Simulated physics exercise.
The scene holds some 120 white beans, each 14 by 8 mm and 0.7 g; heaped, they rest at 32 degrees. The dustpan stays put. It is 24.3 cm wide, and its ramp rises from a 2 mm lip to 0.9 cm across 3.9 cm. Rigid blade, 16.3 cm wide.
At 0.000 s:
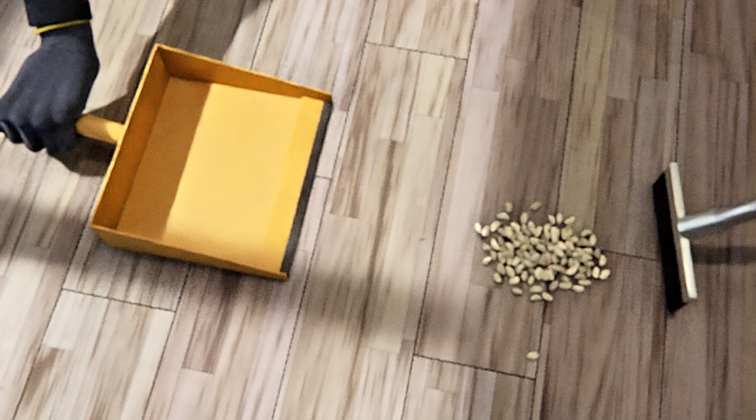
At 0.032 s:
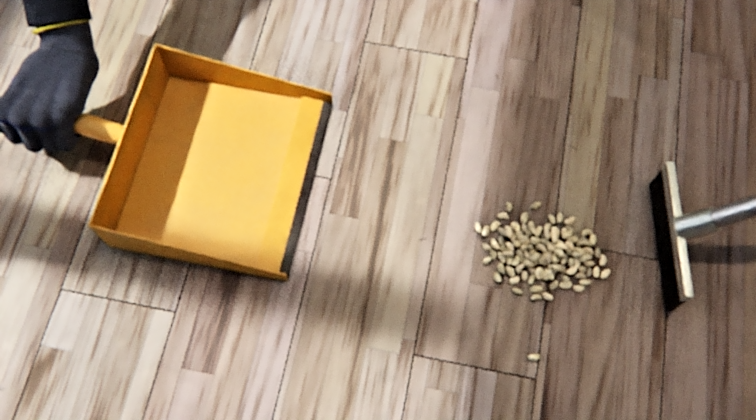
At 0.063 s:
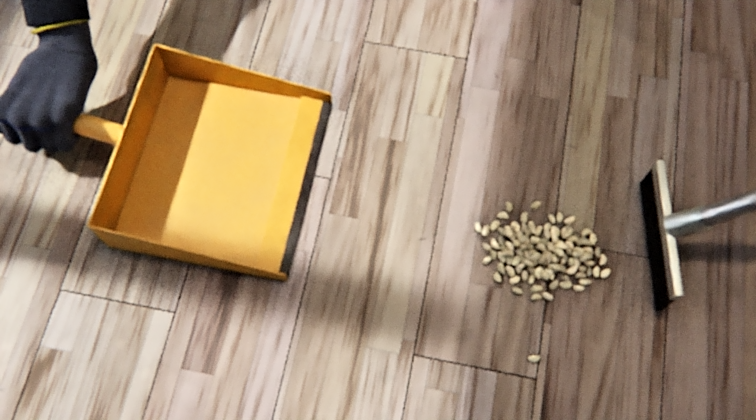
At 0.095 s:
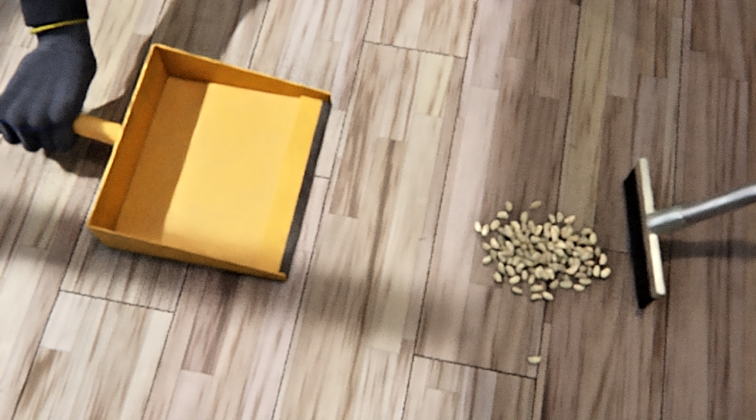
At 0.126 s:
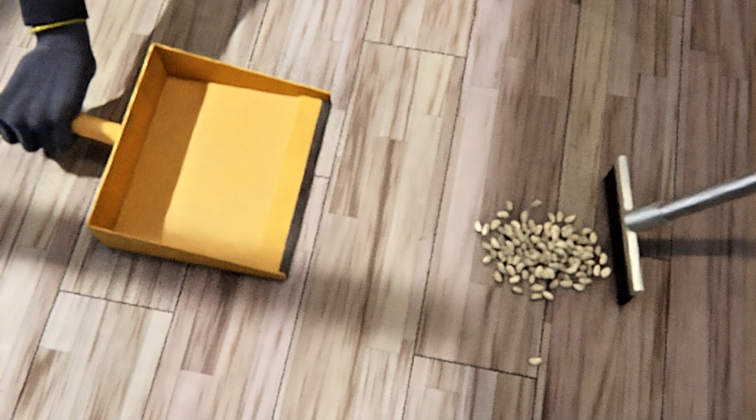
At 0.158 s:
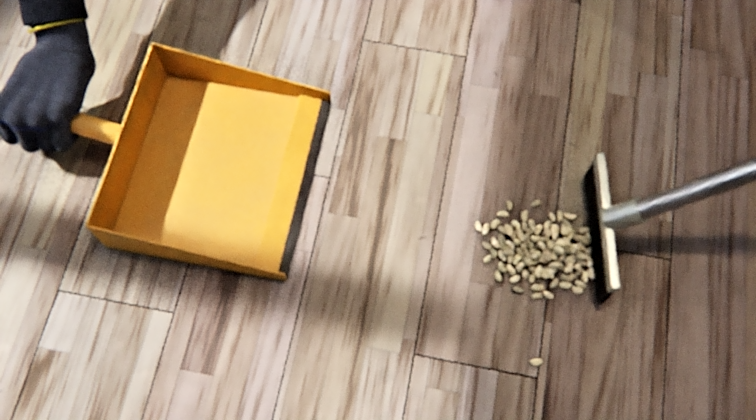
Squeegee-like blade on a metal pole sliding left across wooden flooring and pressing into pale beans, a gloved hand holding a yellow dustpan.
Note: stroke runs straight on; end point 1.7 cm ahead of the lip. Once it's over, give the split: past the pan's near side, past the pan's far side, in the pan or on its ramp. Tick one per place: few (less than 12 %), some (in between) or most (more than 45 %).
Near side - some; far side - few; pan - some.
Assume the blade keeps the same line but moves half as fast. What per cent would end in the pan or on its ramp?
I'd put it at roughly 15 per cent.
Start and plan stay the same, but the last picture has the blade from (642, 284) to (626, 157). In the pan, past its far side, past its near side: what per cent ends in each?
Final per cent - pan 10, far 0, near 10.
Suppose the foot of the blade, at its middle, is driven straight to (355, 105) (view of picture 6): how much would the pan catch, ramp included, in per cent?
About 5 %.
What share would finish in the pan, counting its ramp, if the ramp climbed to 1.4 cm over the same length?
Near 15 per cent, then.
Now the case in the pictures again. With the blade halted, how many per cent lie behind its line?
My guess is close to 20 per cent.
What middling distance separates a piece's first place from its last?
It works out to some 28 cm.
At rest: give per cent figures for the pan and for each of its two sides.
Near 25, far 5, pan 20, all in per cent.
After 0.36 s, middle of the blade 19 cm from the lip; 0 % over the lip, far side 0 %, near side 10 %.
Then, at 0.50 s, middle of the blade 8 cm from the lip; 0 % over the lip, far side 0 %, near side 20 %.
Then, at 0.76 s, middle of the blade 3 cm from the lip; 25 % over the lip, far side 5 %, near side 25 %.
At rest (2.7 s), near side 25 %, far side 5 %, pan 20 %, in front of the lip or behind the blade 50 %.
